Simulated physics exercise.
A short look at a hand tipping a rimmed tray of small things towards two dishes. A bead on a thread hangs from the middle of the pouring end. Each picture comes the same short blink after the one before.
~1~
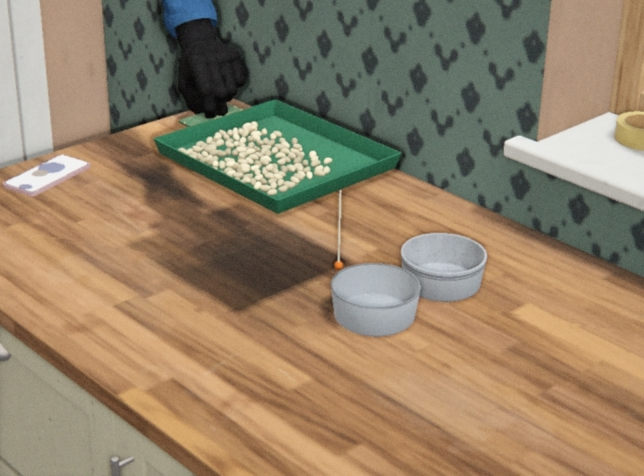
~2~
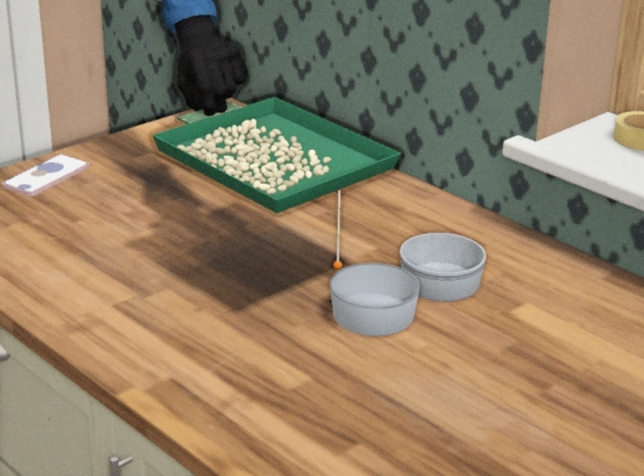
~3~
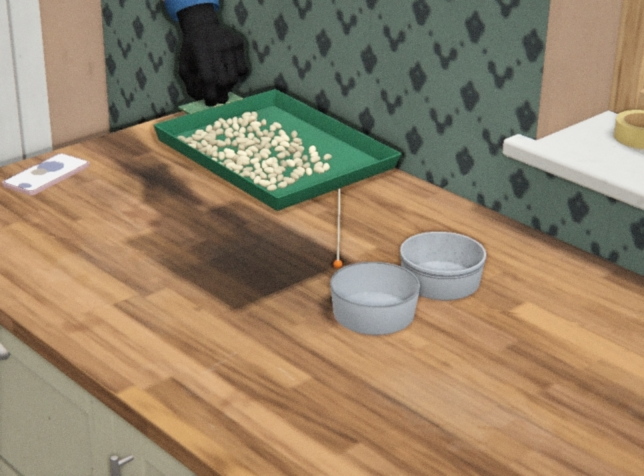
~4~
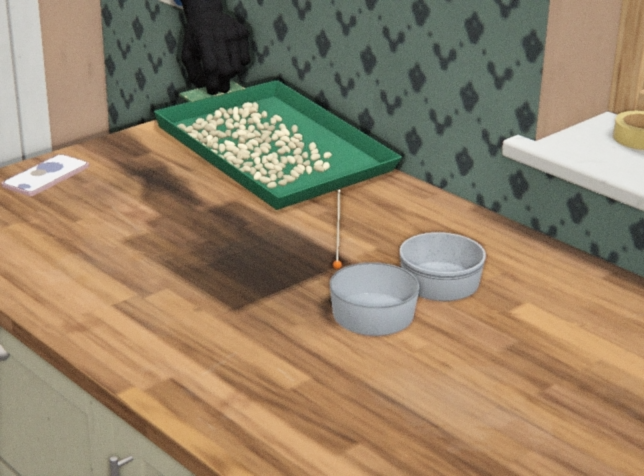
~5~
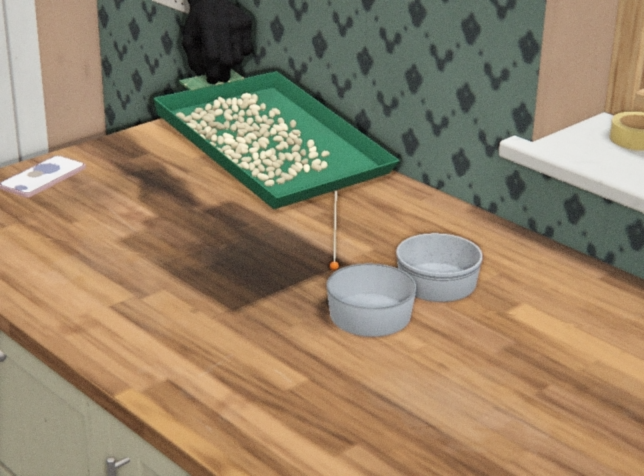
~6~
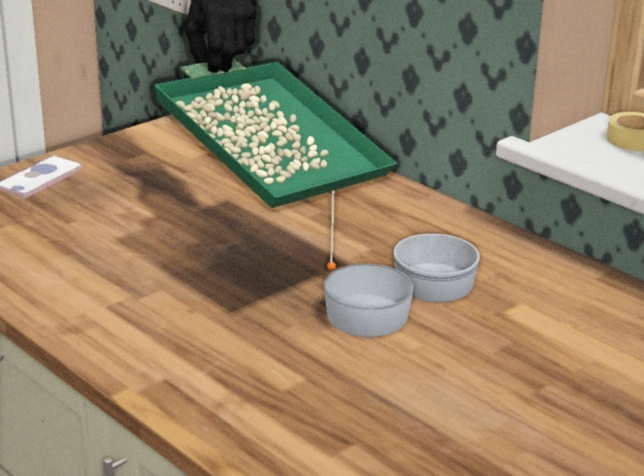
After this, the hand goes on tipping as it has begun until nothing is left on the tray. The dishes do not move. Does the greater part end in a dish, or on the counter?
They take more than half between them.
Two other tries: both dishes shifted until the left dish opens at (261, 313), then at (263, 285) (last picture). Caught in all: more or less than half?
One: The smaller part. Two: Below a half.
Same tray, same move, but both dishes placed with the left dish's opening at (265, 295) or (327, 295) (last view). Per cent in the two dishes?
Near 20 % and 80 %.
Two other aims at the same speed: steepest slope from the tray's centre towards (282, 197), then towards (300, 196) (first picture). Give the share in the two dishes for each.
First some 0, then 0 per cent.
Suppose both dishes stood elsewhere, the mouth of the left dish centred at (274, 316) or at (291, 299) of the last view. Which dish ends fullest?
First the right one, then right.
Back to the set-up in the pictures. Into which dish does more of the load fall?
The winner is left.
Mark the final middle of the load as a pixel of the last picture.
Around (388, 303).
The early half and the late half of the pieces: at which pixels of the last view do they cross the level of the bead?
Early half (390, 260), late half (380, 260).
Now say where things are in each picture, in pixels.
Corners of the pouring end near (278, 197) and (395, 153), level; middle of the load near (253, 157), white beans; left dish near (407, 315); right dish near (475, 281); bead on its thread near (339, 265), in the first frame.
Corners of the pouring end near (277, 197) and (394, 153), level; middle of the load near (252, 155), in the second frame.
Corners of the pouring end near (278, 195) and (395, 153), tipped barely, lowest at the right corner; middle of the load near (253, 149), in the third frame.
Corners of the pouring end near (279, 194) and (396, 156), tipped a little, lowest at the right corner; middle of the load near (253, 142), in the fourth frame.
Corners of the pouring end near (278, 194) and (393, 159), tipped a little, lowest at the right corner; middle of the load near (252, 136), in the fifth frame.
Corners of the pouring end near (276, 193) and (391, 162), tipped clearly, lowest at the right corner; middle of the load near (251, 129); left dish near (400, 315); right dish near (467, 281), in the sixth frame.
Shortly afterwards, tray tipped steeply; all but a few on the tray; only a few in the right dish; a little in the air.
Next, tray tipped past a quarter turn; near a third on the tray; near a quarter in the left dish; a little in the right dish; a little outside both; near a quarter in the air.
Some moments later, tray tipped past a quarter turn; near half in the left dish; a little in the right dish; near a quarter outside both.
In the end, tray tipped past a quarter turn; near half in the left dish; a little in the right dish; near a quarter outside both.
